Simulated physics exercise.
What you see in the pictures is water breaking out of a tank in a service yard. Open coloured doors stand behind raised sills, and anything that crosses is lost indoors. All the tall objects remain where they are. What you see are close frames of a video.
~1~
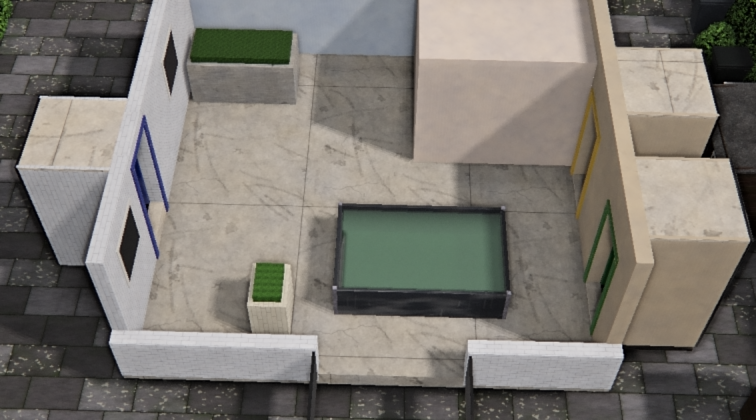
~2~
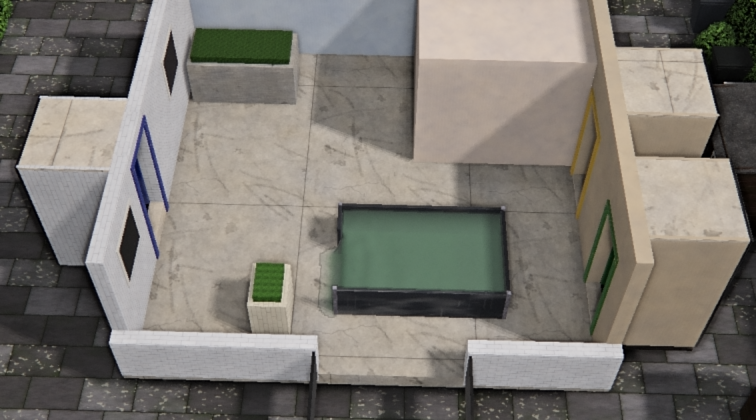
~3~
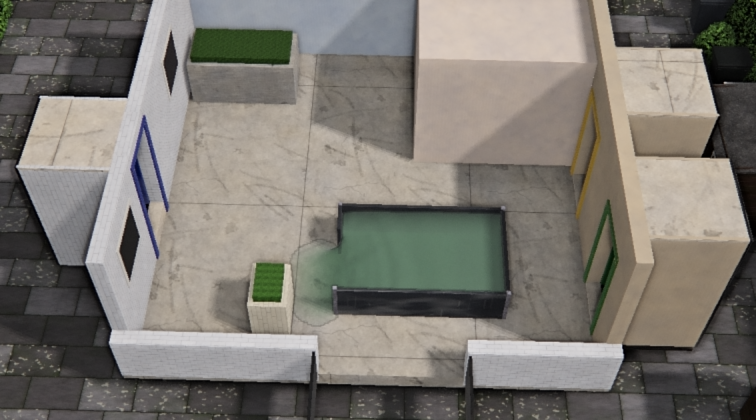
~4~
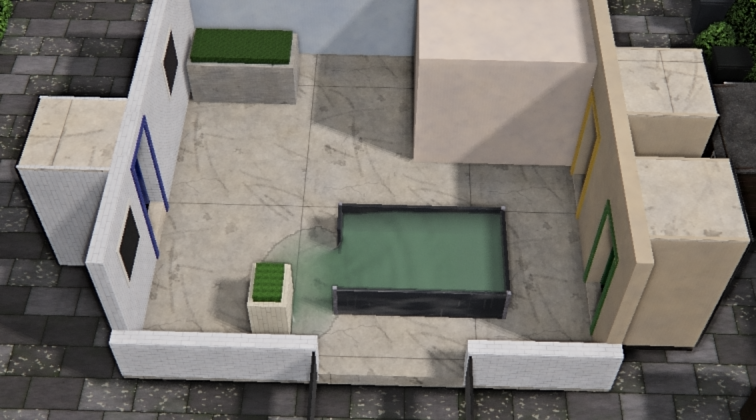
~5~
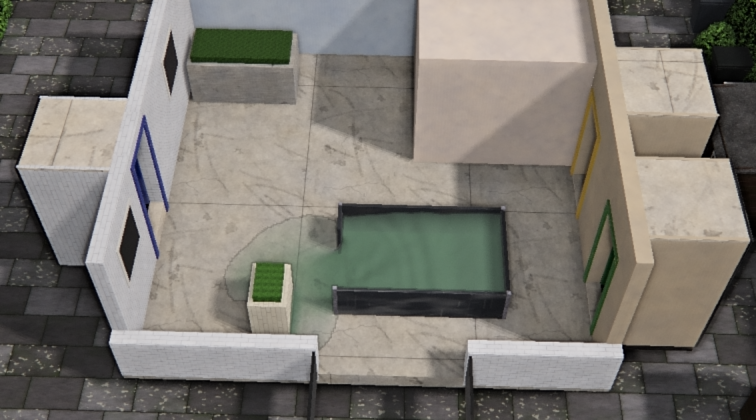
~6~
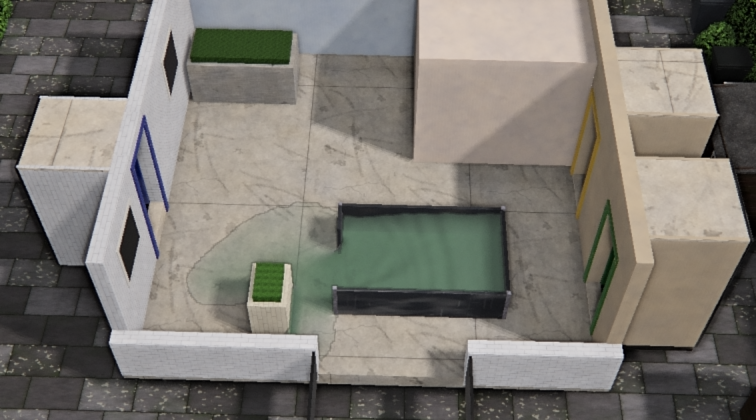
A small walled service yard with a pale stone floor is seen from high above, with dark paving outside and a camera that stays still. A dark-rimmed tank of green water sits right of centre, a small planter to its left, a larger one at back left, a blue doorway left, yellow and green doorways right. Water pours from the tank's left side and spreads leftward in a thin sheet, passing around the small planter.
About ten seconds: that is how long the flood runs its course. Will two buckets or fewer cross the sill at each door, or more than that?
At the green door, two or fewer; at the blue door, two or fewer; at the yellow door, two or fewer.
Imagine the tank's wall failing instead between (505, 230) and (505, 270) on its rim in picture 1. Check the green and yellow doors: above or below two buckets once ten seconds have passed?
Green: Above; yellow: Above.
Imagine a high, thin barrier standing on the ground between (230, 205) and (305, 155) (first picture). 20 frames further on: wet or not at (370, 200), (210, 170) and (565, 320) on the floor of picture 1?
Untouched; submerged; untouched.
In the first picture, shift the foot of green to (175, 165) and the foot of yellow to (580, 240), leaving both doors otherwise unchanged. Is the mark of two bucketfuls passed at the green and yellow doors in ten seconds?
Lab note - green door overshoots, yellow door stays within.
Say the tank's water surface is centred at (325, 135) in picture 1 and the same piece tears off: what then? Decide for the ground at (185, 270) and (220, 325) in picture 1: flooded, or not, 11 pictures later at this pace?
Soaked, soaked.
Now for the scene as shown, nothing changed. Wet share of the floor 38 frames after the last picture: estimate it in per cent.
My estimate is near 75 per cent.
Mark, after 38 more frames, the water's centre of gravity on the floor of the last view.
I'd put it at around (307, 233).
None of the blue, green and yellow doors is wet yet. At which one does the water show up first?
Soonest: The blue one.
A moment on, water covers 25 % of the floor; the green door not reached, the blue door wet at the sill, nothing in, the yellow door not reached.
Next, water covers 30 % of the floor; the green door not reached, the blue door wet at the sill, nothing in, the yellow door not reached.
Then, water covers 45 % of the floor; the green door not reached, the blue door wet at the sill, nothing in, the yellow door not reached.
Later, water covers 75 % of the floor; the green door under two buckets in, the blue door wet at the sill, nothing in, the yellow door not reached.
In the end, water covers 95 % of the floor; the green door under two buckets in, the blue door wet at the sill, nothing in, the yellow door wet at the sill, nothing in.
